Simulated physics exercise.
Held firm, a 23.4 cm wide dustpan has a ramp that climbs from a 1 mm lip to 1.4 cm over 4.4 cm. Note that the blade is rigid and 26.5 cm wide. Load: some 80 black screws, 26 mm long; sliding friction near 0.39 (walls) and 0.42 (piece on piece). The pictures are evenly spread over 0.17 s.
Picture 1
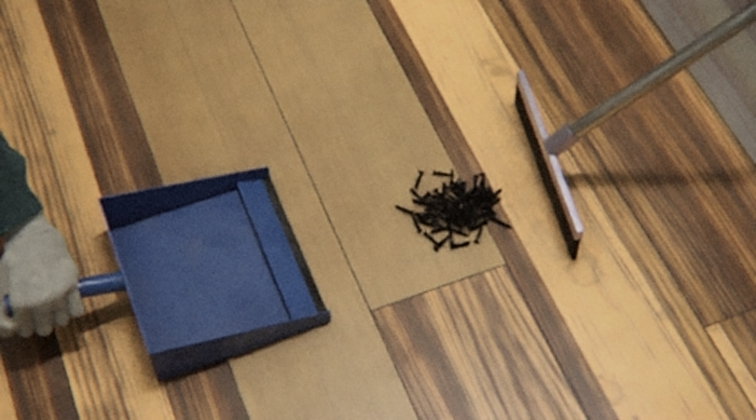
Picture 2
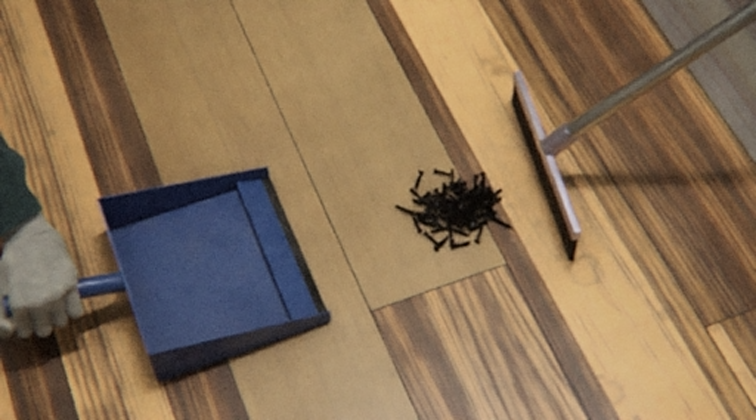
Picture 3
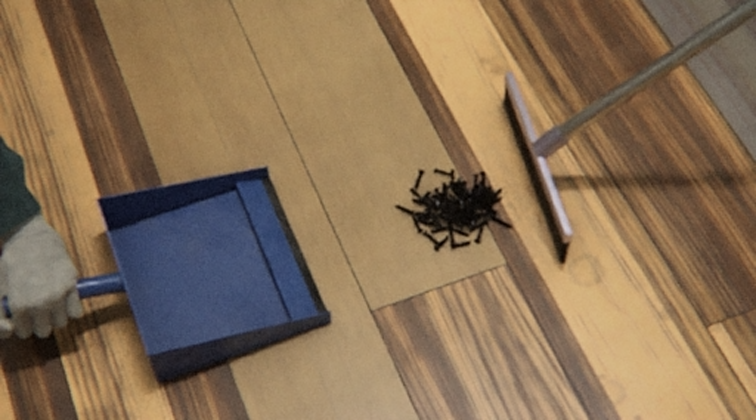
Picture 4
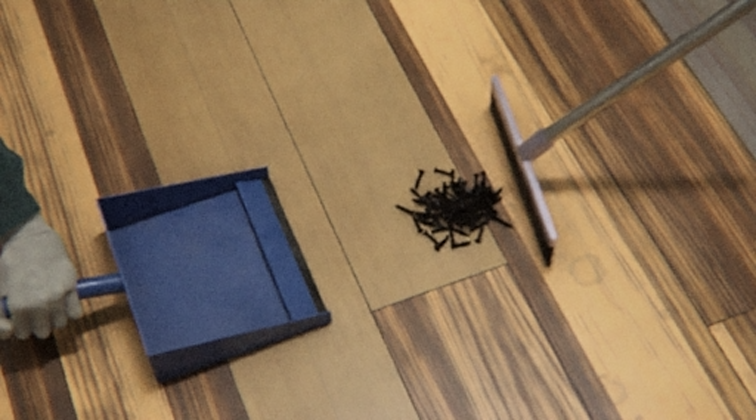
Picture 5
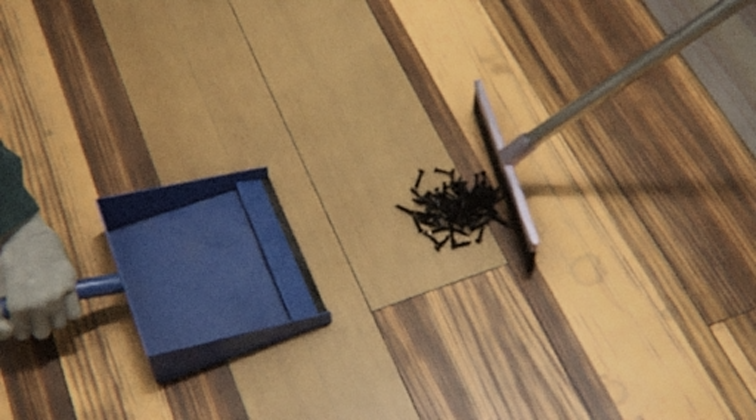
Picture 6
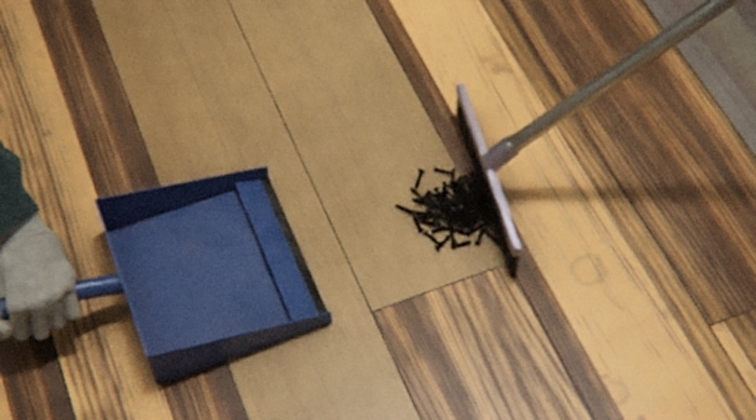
On a floor of mixed light and dark wood planks, a gloved hand holds a blue dustpan still at the left, with a loose heap of small black screws to its right. A long-handled blade slides left across the boards, reaches the heap and begins to shift its nearest pieces.
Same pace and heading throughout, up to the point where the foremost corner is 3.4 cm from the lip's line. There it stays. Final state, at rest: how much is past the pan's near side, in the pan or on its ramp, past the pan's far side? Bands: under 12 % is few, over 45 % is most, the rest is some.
Near side: Few; pan: Some; far side: Few.
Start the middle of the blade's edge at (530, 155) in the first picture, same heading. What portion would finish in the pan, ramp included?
25 %.
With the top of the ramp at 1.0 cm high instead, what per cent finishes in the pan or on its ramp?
Something like 25 per cent, ramp included.
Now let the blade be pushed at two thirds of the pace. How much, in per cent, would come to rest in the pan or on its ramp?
It would be around 5 percent.
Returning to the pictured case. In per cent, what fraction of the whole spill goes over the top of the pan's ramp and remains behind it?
I'd put it near 0 per cent.
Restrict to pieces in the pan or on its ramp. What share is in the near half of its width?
Some 70 per cent.
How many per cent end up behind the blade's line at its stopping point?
Some 0 percent of it.
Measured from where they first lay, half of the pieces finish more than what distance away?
20 cm or so.
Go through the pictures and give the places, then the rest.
Blade from (578, 235) to (520, 79), moved 0.0 cm, 0 of the pieces shifted so far; middle of the pieces at (459, 210); pan at (202, 279), in the first picture.
Blade from (576, 235) to (517, 79), moved 0.4 cm, 0 of the pieces shifted so far; middle of the pieces at (459, 210), in the second picture.
Blade from (567, 237) to (509, 80), moved 1.6 cm, 0 of the pieces shifted so far; middle of the pieces at (460, 209), in the third picture.
Blade from (552, 242) to (495, 83), moved 3.7 cm, 0 of the pieces shifted so far; middle of the pieces at (460, 209), in the fourth picture.
Blade from (534, 246) to (478, 87), moved 6.1 cm, 0 of the pieces shifted so far; middle of the pieces at (460, 209), in the fifth picture.
Blade from (516, 251) to (460, 91), moved 8.5 cm, 24 of the pieces shifted so far; middle of the pieces at (459, 210); pan at (200, 281), in the sixth picture.
Then, 0.15 s after the last picture, middle of the blade 15 cm from the lip; 0 % over the lip, far side 0 %, near side 0 %.
Then, 0.25 s after the last picture, middle of the blade 8 cm from the lip; 0 % over the lip, far side 0 %, near side 0 %.
Then, 0.48 s after the last picture, middle of the blade 5 cm from the lip; 25 % over the lip, far side 5 %, near side 0 %.
In the end, near side 0 %, pan 25 %, far side 5 %, in front of the lip or behind the blade 70 %.
